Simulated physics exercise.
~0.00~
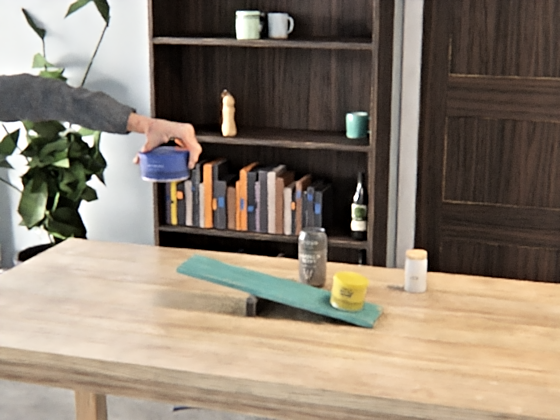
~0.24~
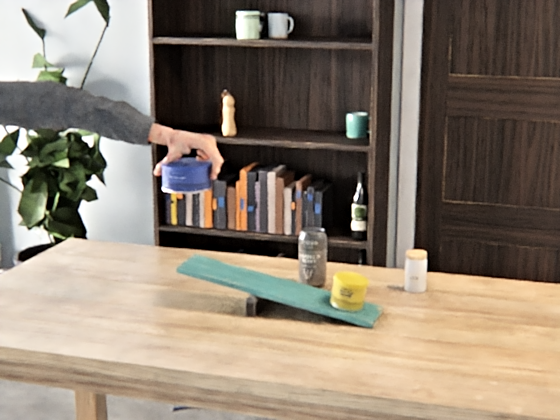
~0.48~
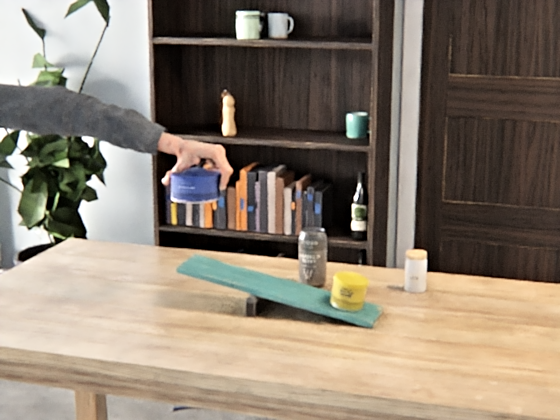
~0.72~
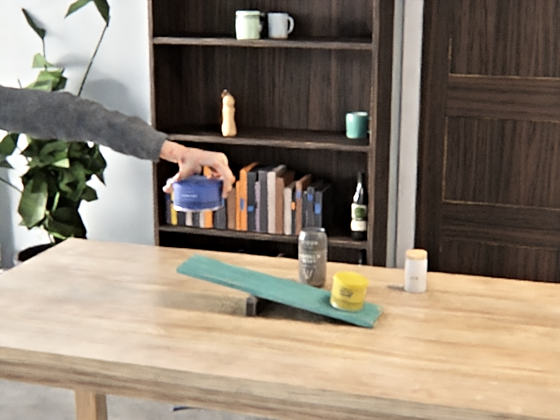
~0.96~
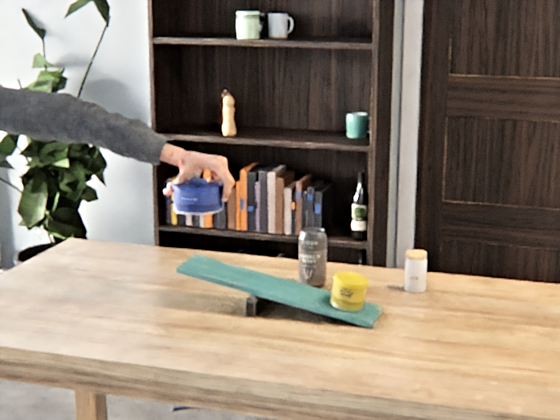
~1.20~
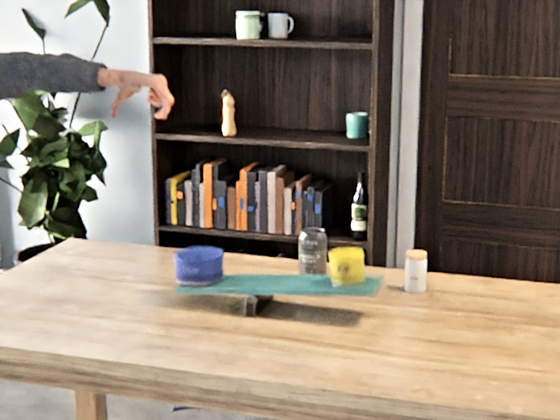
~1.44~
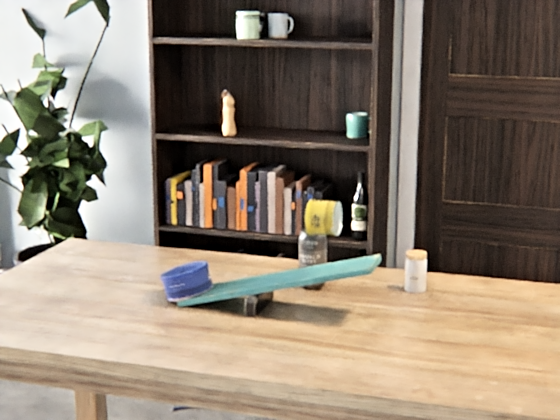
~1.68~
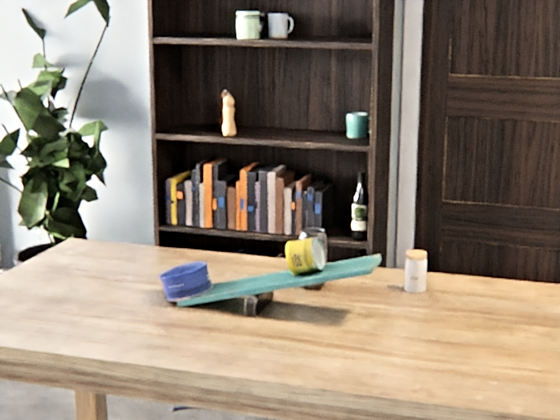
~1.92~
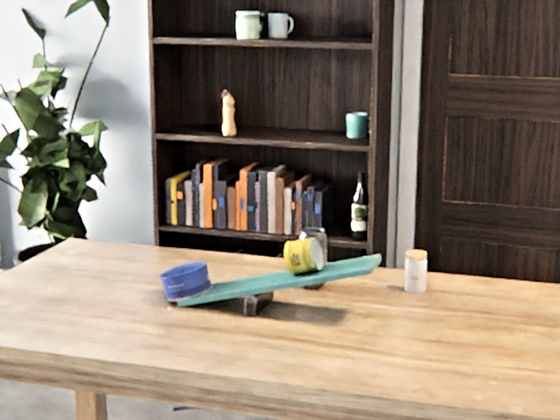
On a wooden table in front of a dark bookshelf, a turquoise plank rests across a small support, its right end down under a yellow tin, with a grey can and a white shaker nearby. A hand reaches in from the left with a blue tub, moves it right and lowers it over the raised end. The hand lets go and draws back as the tub lands on the plank. The left end drops, the right end swings up, and the yellow tin is tossed upward and leftward. It comes down tipped over on the plank, which stays tilted with the blue tub leaning at its lowered left end.
